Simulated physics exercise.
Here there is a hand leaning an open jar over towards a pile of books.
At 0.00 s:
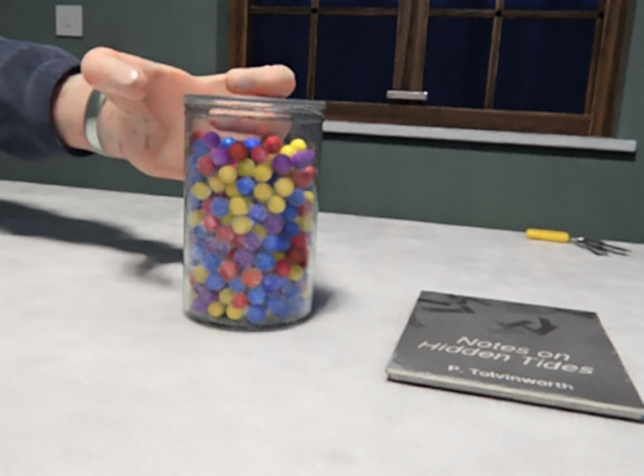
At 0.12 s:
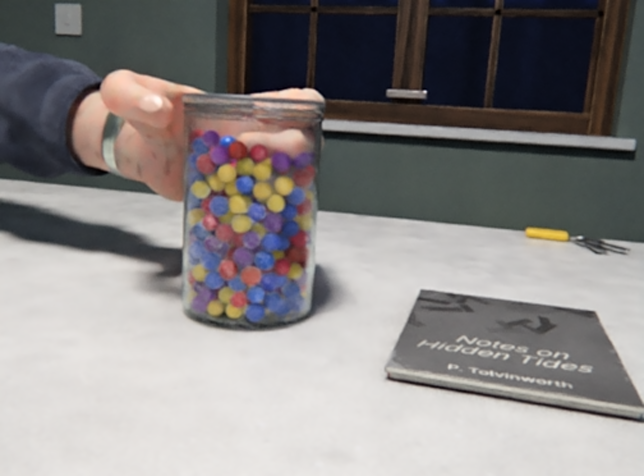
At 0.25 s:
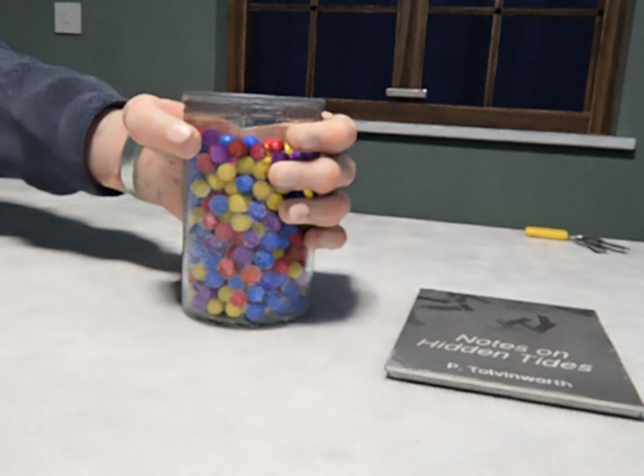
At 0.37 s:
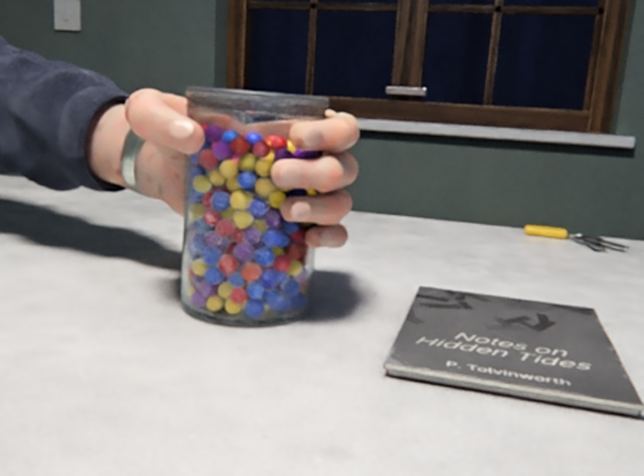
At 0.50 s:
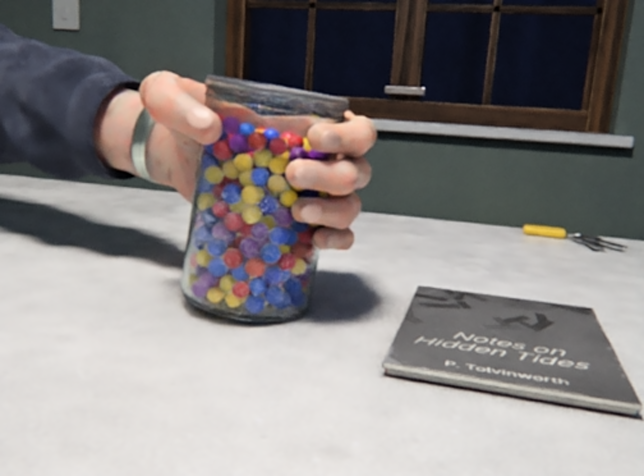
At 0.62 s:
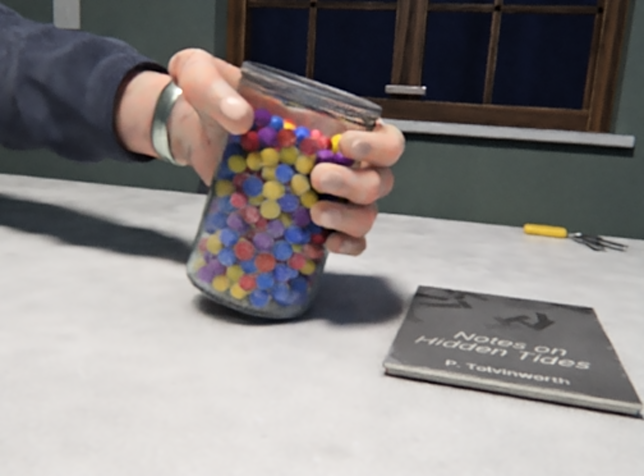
The footage shows a hand closing around a clear jar nearly full of red, blue, yellow and purple beads on a pale tabletop, then leaning it slightly to the right, towards the side where a dark-covered book lies.
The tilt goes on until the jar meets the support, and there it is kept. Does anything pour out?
The contents of the jar escape, at least partly.
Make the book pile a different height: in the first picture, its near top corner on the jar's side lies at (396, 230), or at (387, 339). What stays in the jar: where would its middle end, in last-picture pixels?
I'd put it close to (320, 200) first and close to (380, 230) after that.
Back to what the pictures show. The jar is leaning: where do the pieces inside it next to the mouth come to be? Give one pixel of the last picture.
Roughly at (517, 296).
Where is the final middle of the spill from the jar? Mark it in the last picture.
In the last view the middle sits close to (587, 334).
After 1.00 s, the jar leans 42°; everything is still inside.
After 1.40 s, the jar leans 70°; everything is still inside.
After 1.87 s, the jar rests on the book pile at 82°; a small part of the round plastic beads out of it.
In the end (3.1 s), the jar rests on the book pile at 82°; near a quarter of the round plastic beads out of it.
